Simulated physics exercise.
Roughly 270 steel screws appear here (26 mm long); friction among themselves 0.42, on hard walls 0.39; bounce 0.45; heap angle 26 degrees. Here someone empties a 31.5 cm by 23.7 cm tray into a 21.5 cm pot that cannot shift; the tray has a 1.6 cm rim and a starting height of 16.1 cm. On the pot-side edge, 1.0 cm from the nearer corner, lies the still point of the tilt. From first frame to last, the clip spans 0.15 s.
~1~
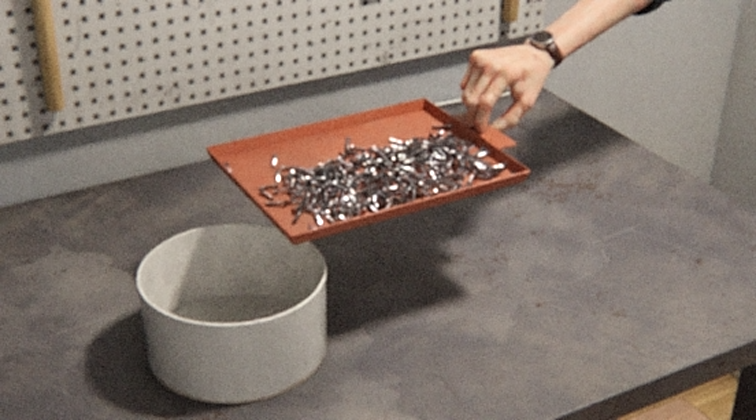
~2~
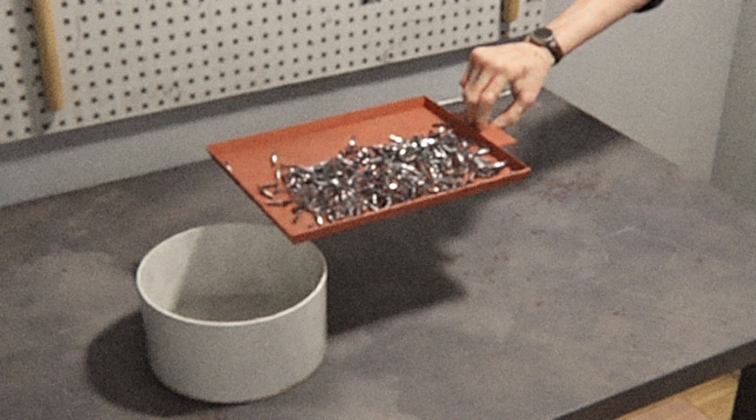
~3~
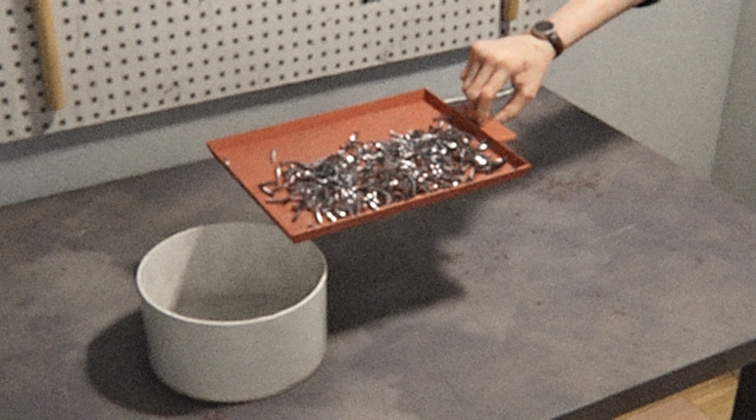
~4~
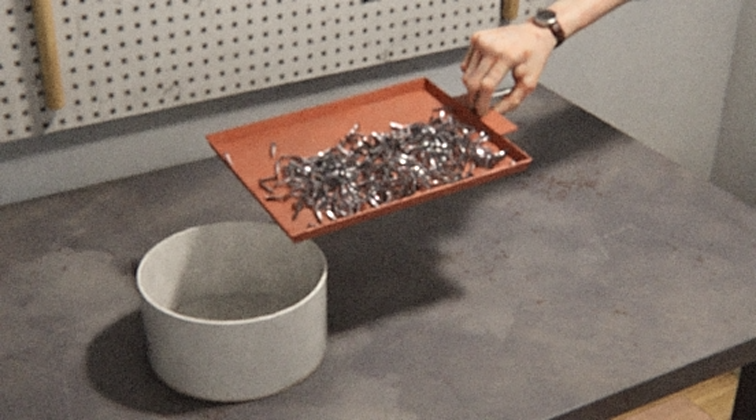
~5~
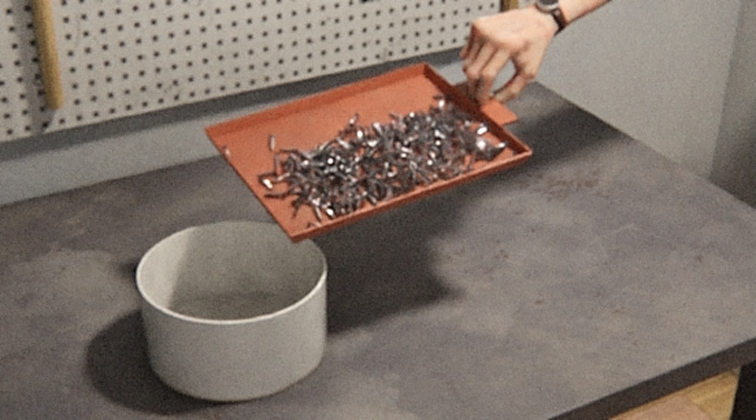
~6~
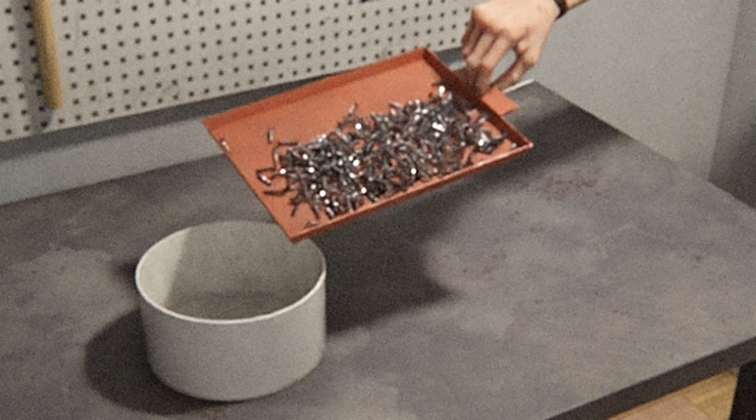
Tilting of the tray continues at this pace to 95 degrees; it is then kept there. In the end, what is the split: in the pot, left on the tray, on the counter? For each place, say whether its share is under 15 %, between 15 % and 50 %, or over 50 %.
Pot: A moderate amount; tray: Little; counter: More than half.
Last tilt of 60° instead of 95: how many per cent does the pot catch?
Around 30 %, I reckon.
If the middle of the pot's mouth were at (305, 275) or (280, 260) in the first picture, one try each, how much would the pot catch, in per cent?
Estimates: 75 % and 20 %, in that order.
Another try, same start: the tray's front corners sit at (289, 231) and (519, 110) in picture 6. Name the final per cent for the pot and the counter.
Pot 90; counter 10.
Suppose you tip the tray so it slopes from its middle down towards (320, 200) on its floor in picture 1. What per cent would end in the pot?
Around 85 percent of them.
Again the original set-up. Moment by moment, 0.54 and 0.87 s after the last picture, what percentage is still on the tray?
In order, 45 and 0.
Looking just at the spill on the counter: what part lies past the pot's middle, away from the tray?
I'd put it close to 40 per cent.
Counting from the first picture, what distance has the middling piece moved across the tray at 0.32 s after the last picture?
I'd say close to 4 centimetres.
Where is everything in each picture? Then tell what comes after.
Tray tilt 0 degrees, front corners at (293, 233) and (525, 170); middle of the pieces at (390, 173); pot at (233, 270), in the first picture.
Tray tilt 1 degrees, front corners at (294, 232) and (525, 168); middle of the pieces at (390, 171), in the second picture.
Tray tilt 2 degrees, front corners at (294, 232) and (525, 164); middle of the pieces at (390, 167), in the third picture.
Tray tilt 4 degrees, front corners at (294, 232) and (526, 158), lowest corner left front; middle of the pieces at (390, 162), in the fourth picture.
Tray tilt 8 degrees, front corners at (293, 232) and (526, 151), lowest corner left front; middle of the pieces at (390, 155), in the fifth picture.
Tray tilt 12 degrees, front corners at (292, 233) and (526, 144), lowest corner left front; middle of the pieces at (389, 148); pot at (232, 268), in the sixth picture.
Then, 0.32 s after the last picture, tilt 52 degrees; the tray holds 100 %, the pot 0 %.
Then, 0.54 s after the last picture, tilt 80 degrees; the tray holds 45 %, the pot 10 %.
Then, 0.87 s after the last picture, tilt 95 degrees; the tray holds 0 %, the pot 25 %.
In the end, pot 25 %, tray 0 %, counter 75 %.
